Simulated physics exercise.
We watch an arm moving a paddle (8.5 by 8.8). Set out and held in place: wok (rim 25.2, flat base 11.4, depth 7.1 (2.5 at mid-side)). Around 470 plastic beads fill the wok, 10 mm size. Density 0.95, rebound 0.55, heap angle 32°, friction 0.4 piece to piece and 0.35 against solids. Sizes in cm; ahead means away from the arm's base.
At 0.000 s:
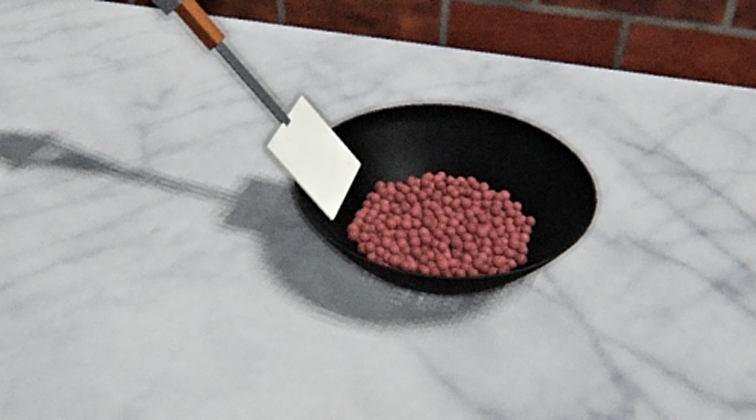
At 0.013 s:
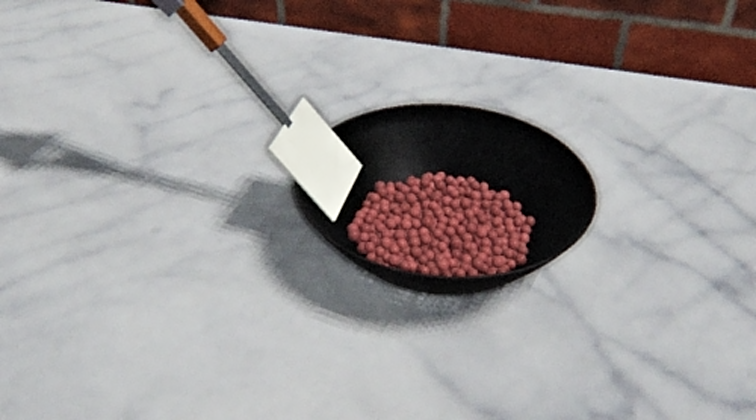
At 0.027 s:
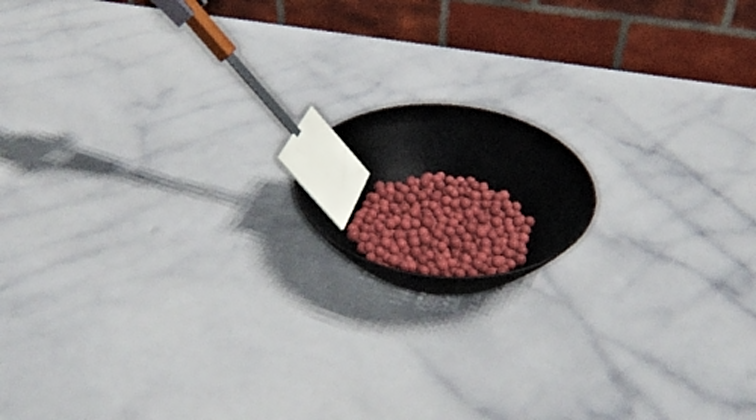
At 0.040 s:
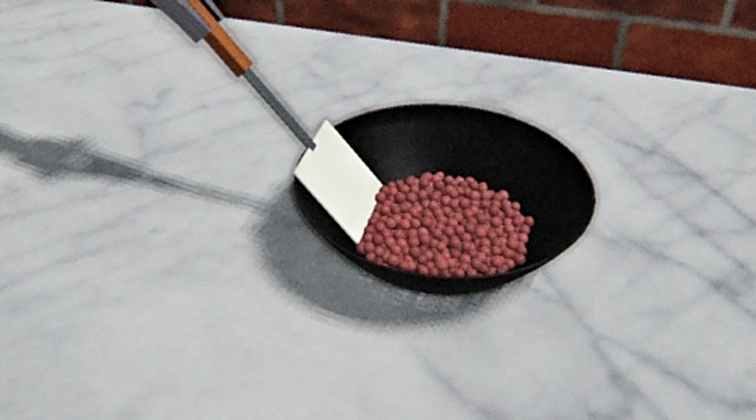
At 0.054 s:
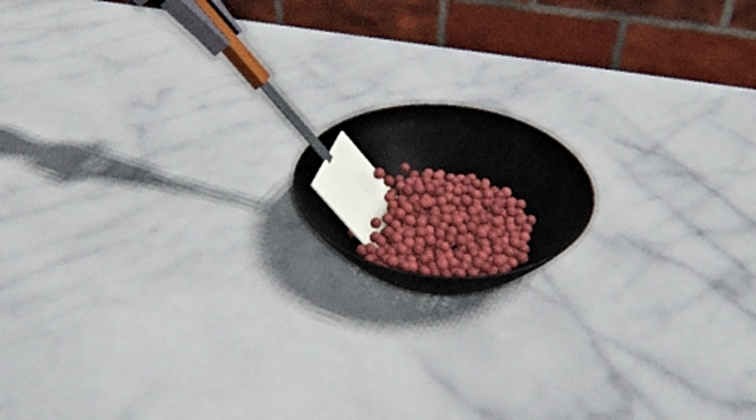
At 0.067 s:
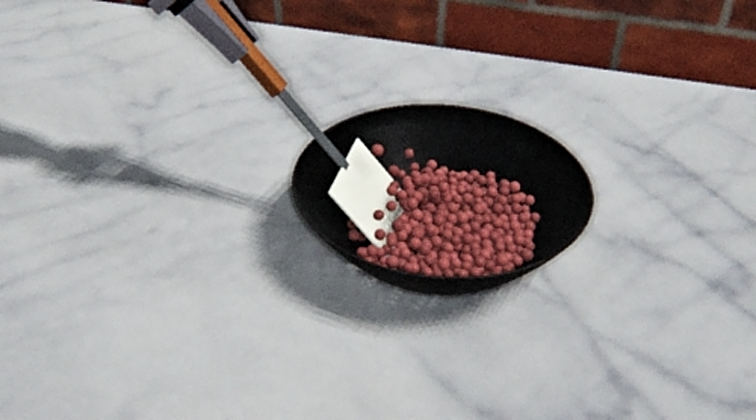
In a black wok, an arm lowers a white paddle rightward into reddish beads.
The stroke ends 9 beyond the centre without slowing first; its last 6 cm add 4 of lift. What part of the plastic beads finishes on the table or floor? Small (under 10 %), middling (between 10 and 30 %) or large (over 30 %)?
A large share, over 30 %, ends on the table or floor.
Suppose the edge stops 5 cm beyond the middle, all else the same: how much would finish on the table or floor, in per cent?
In that case some 15 per cent.
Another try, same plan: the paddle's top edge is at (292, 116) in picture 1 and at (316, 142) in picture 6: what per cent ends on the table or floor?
About 25 per cent.
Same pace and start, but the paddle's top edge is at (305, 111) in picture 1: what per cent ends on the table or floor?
About 35 per cent.
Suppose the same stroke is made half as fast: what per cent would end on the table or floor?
Then about 25 per cent.
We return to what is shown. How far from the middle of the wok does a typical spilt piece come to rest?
About 58 cm.
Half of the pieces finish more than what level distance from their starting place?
Some 6 cm.
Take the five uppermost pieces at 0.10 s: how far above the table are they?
About 10 cm.
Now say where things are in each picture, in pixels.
The first picture shows paddle top edge at (285, 120), sloping 49°; upper third of the load around (441, 224), from x 355 to 530, top at y 175; 467 in the wok.
The second picture shows paddle top edge at (286, 122), sloping 49°; upper third of the load around (440, 224), from x 355 to 530, top at y 175.
The third picture shows paddle top edge at (295, 131), sloping 49°; upper third of the load around (440, 224), from x 350 to 530, top at y 175.
The fourth picture shows paddle top edge at (310, 145), sloping 49°; upper third of the load around (441, 224), from x 355 to 530, top at y 175.
The fifth picture shows paddle top edge at (327, 157), sloping 49°; upper third of the load around (438, 221), from x 355 to 530, top at y 170.
The sixth picture shows paddle top edge at (344, 164), sloping 49°; upper third of the load around (441, 216), from x 355 to 535, top at y 150; 467 in the wok.
By 0.10 s, sloping 49°, highest piece 14 above the table; 466 in the wok, 1 on the blade or in flight.
By 0.13 s, sloping 49°, highest piece 19 above the table; 465 in the wok, 2 on the blade or in flight.
By 0.35 s, sloping 49°, highest piece 31 above the table; 267 in the wok, 38 on the table or floor, 162 on the blade or in flight.
By 1.40 s, sloping 49°, highest piece 4 above the table; 268 in the wok, 199 on the table or floor.
Final count, 268 in the wok, 199 on the table or floor. That is 43 % on the table or floor.
